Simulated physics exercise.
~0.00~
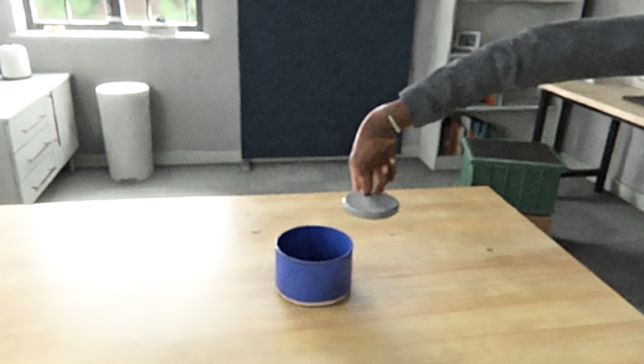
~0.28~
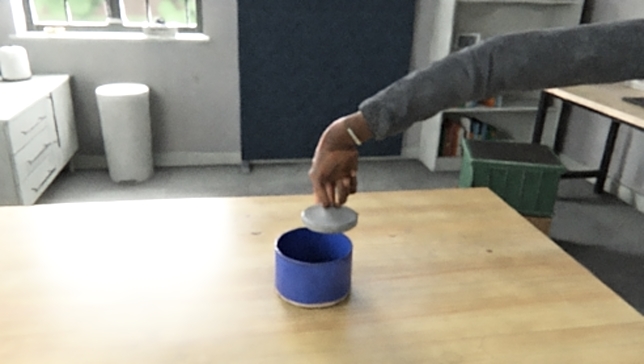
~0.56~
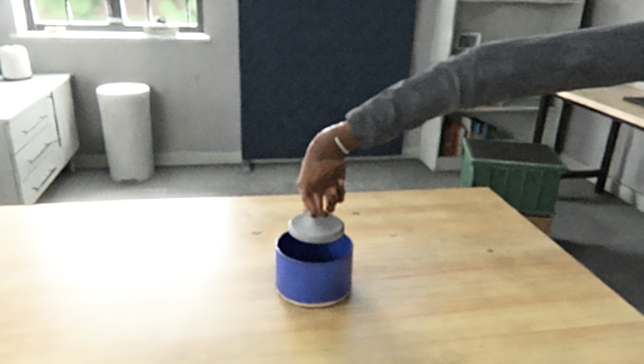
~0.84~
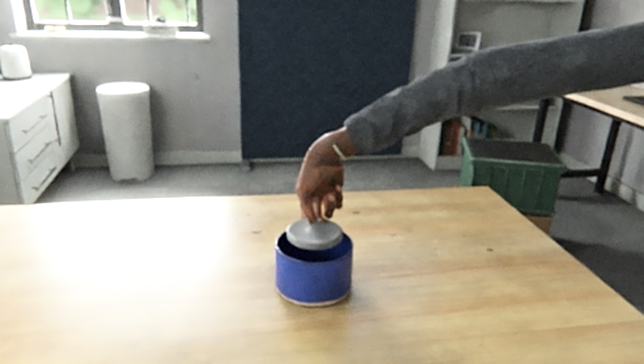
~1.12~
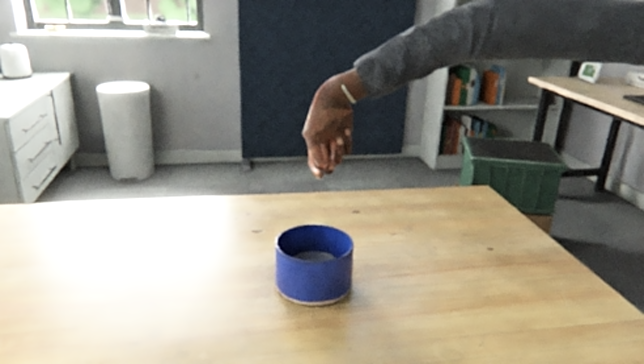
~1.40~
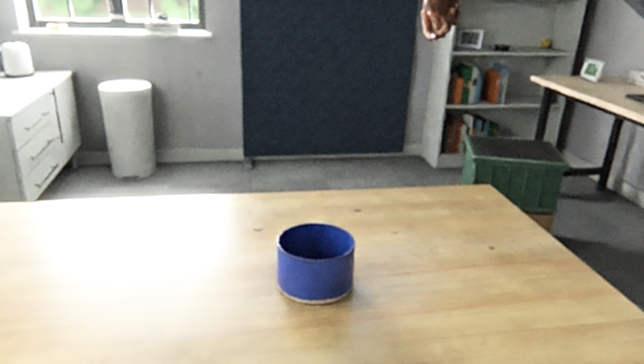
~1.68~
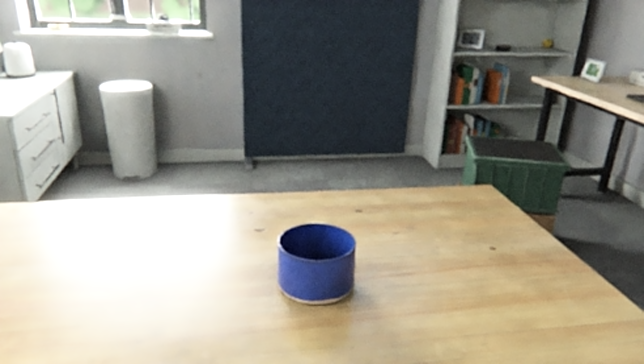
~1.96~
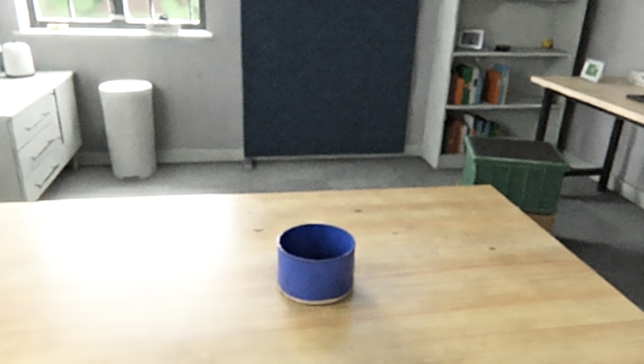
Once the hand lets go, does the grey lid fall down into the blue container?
Yes, the grey lid is too small to cover the opening, so it drops inside the blue container when the hand releases it.
